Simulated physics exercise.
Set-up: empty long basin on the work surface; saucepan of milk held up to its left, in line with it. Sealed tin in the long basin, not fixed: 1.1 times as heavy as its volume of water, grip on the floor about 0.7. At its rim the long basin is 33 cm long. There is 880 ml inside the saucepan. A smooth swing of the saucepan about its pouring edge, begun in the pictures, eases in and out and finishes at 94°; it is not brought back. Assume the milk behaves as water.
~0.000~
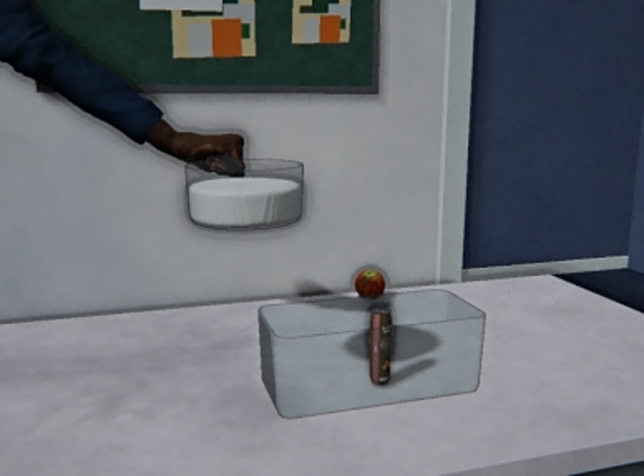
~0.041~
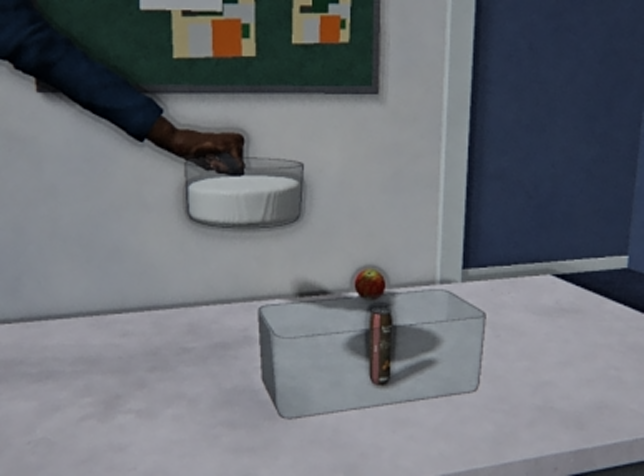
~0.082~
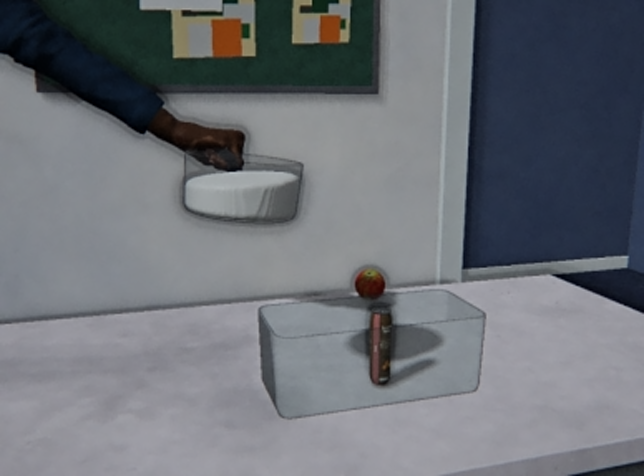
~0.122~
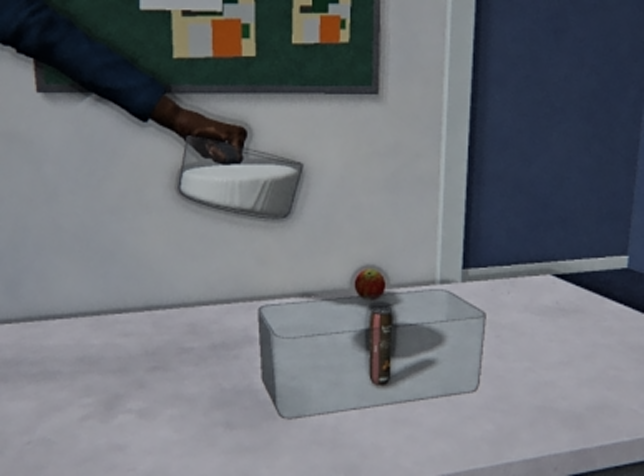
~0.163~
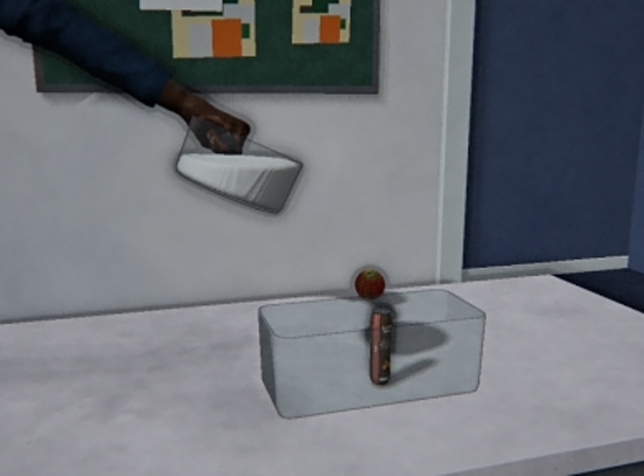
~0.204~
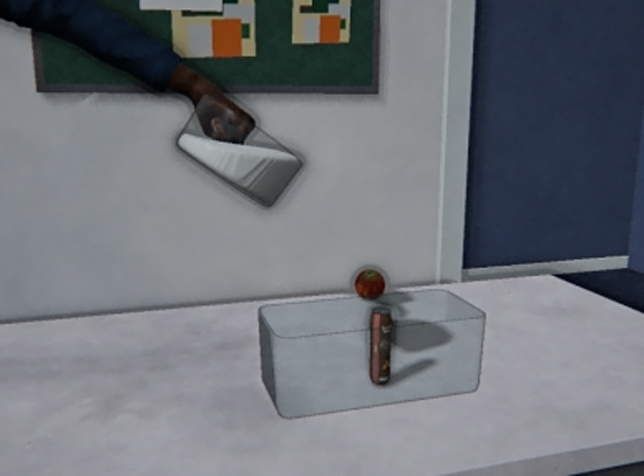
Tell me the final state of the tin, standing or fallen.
Not tipped.
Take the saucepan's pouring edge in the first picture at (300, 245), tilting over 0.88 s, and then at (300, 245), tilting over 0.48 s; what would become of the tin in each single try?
Run one: It tumbles. Run two: It tumbles.
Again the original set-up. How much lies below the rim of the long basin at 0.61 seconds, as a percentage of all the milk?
Around 30 parts in a hundred.
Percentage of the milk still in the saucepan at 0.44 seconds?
Roughly 54 %.
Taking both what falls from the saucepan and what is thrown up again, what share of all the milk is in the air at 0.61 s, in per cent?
Close to 60 %.
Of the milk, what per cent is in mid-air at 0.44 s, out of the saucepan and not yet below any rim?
I'd say close to 46 per cent.
By 0.44 s the tilt is 92° and 53 per cent is still to pour; the tin stands where it began.
By 0.61 s the tilt is 94° and 10 per cent is still to pour; the tin stands where it began.
By 0.79 s the tilt is 94° and 3 per cent is still to pour; the tin stands where it began.
By 0.98 s the tilt is 94° and 2 per cent is still to pour; the tin stands where it began.
At rest the tin stands where it began.
